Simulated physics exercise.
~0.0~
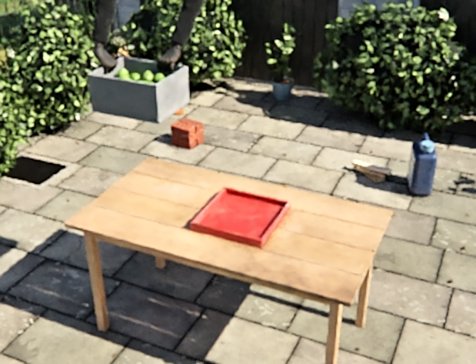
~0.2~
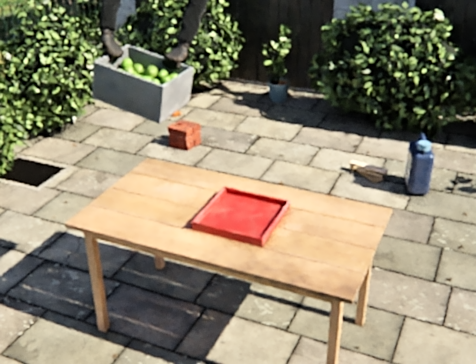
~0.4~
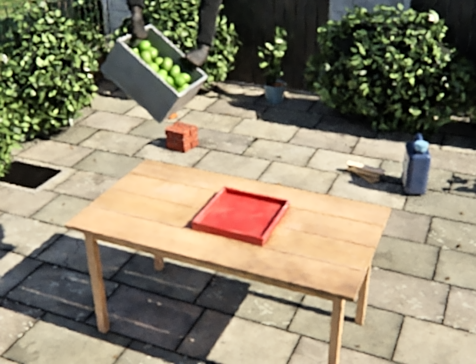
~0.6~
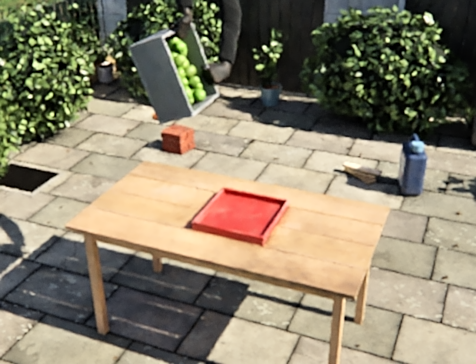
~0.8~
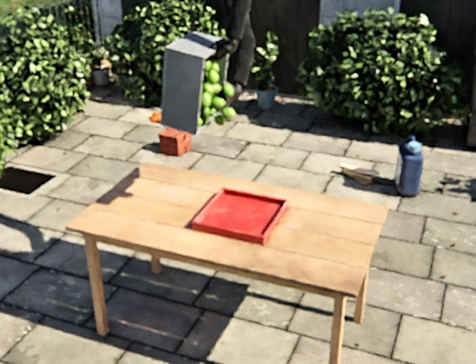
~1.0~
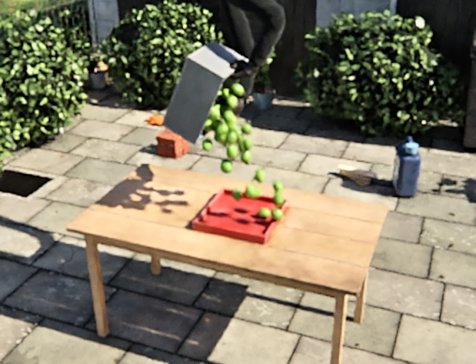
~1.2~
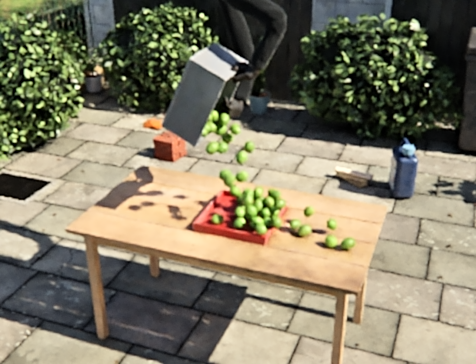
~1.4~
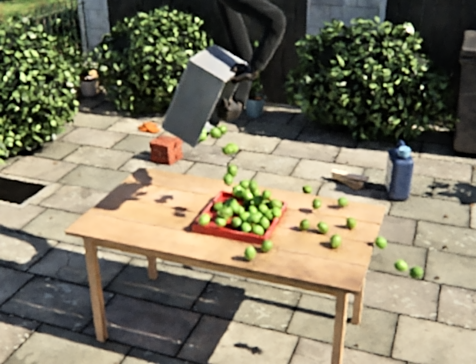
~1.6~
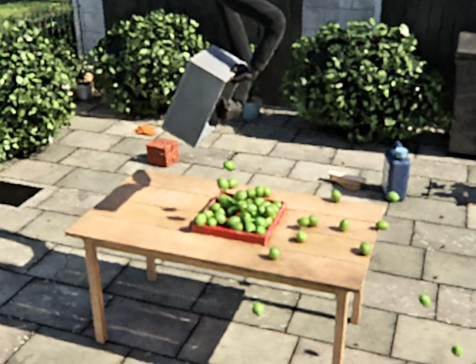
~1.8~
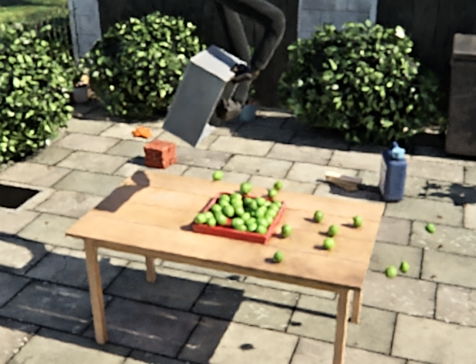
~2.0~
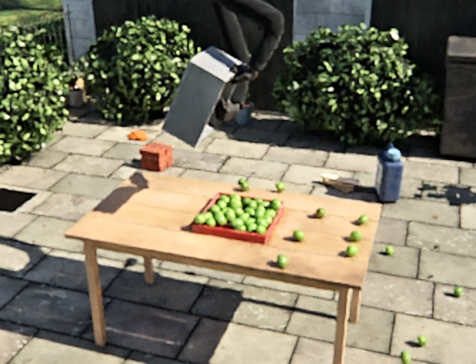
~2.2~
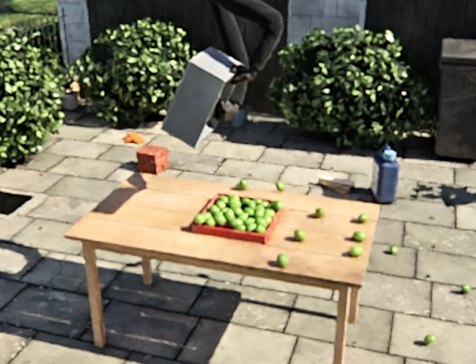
At the start, a grey tote full of green limes sits on the paving behind a wooden table that holds a shallow red tub. Dark mechanical-looking arms lift the tote and tip it steadily to the right. Once it leans past its side, the limes spill over the edge and tumble down towards the tub. They pile up inside it, while others bounce and roll across the tabletop, some dropping off onto the paving. The tote stays tilted as the last limes fall, leaving the red tub heaped with limes and several scattered on the table and ground.
